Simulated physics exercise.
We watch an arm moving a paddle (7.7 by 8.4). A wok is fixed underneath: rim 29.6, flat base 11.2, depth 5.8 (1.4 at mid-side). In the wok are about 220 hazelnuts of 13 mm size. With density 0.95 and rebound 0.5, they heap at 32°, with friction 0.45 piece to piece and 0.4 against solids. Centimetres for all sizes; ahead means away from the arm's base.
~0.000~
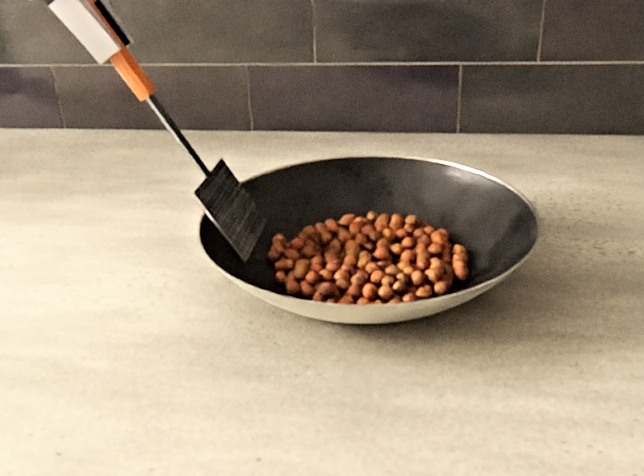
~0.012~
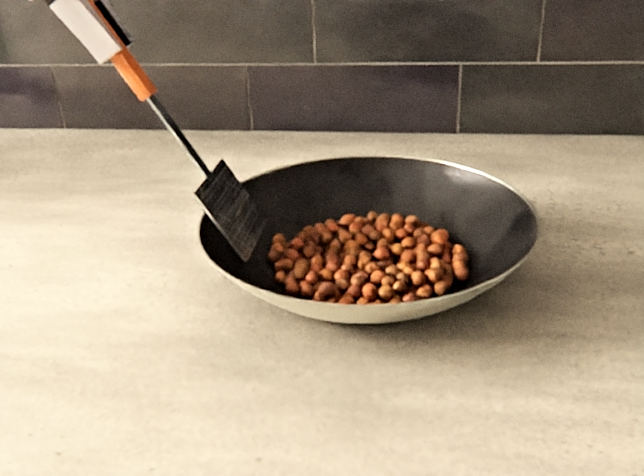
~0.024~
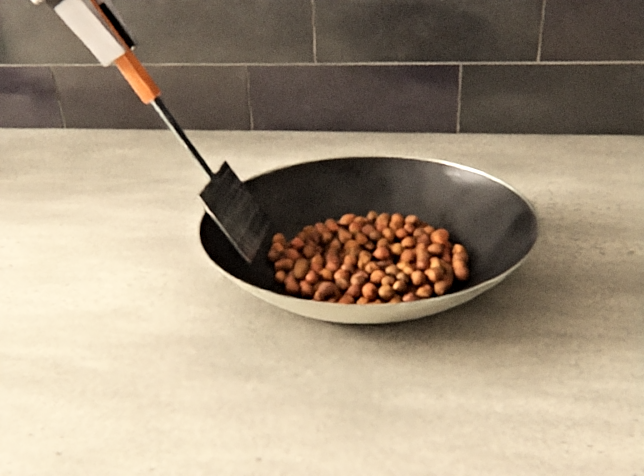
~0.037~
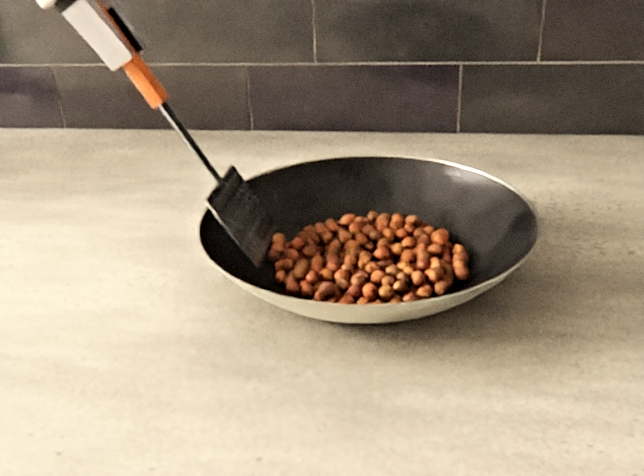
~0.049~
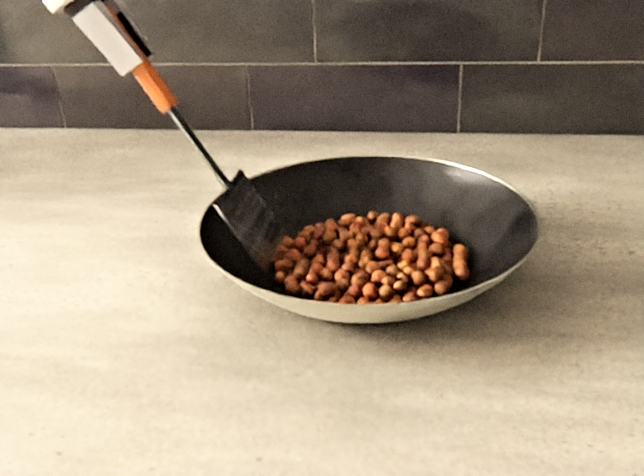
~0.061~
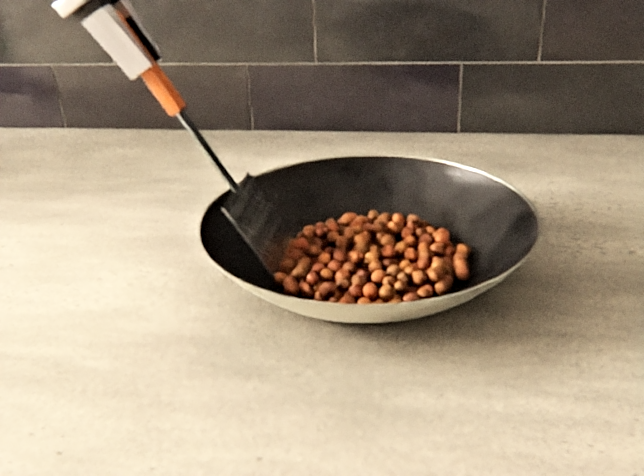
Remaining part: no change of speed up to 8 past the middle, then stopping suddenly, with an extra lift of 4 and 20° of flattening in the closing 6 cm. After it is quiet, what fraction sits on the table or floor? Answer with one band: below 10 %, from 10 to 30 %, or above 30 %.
Below 10 %.
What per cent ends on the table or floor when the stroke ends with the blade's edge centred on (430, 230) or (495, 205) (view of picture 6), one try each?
I'd say roughly 0 per cent, then roughly 15 per cent.
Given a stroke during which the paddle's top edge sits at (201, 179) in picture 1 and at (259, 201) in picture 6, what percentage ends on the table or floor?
I'd put it at roughly 15 per cent.
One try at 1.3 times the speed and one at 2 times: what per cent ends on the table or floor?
The two tries give roughly 5 and 15 in a hundred.
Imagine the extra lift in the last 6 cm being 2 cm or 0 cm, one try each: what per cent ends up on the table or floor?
It works out to some 0 per cent for the first setting and some 0 per cent for the second.
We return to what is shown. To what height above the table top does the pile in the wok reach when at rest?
It reaches around 5.0 cm.
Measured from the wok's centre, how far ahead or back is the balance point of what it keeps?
4.5 cm ahead.
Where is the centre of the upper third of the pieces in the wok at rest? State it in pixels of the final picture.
You'll find it at about (460, 247).
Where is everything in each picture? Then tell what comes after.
Paddle top edge at (208, 175), sloping 59°; upper third of the load around (364, 253), from x 275 to 460, top at y 220; 223 in the wok, in the first picture.
Paddle top edge at (208, 175), sloping 59°; upper third of the load around (364, 253), from x 275 to 460, top at y 220, in the second picture.
Paddle top edge at (212, 177), sloping 59°; upper third of the load around (364, 253), from x 275 to 460, top at y 220, in the third picture.
Paddle top edge at (219, 181), sloping 59°; upper third of the load around (364, 253), from x 275 to 460, top at y 215, in the fourth picture.
Paddle top edge at (227, 186), sloping 59°; upper third of the load around (365, 254), from x 280 to 460, top at y 215, in the fifth picture.
Paddle top edge at (236, 189), sloping 59°; upper third of the load around (370, 252), from x 280 to 465, top at y 215; 223 in the wok, in the sixth picture.
After 0.16 s, sloping 59°, highest piece 3 above the table; 223 in the wok.
After 0.26 s, sloping 53°, highest piece 4 above the table; 223 in the wok.
After 0.51 s, sloping 39°, highest piece 6 above the table; 223 in the wok.
After 1.56 s, sloping 39°, highest piece 5 above the table; 223 in the wok.
At rest, 223 in the wok. That is 0 % on the table or floor.
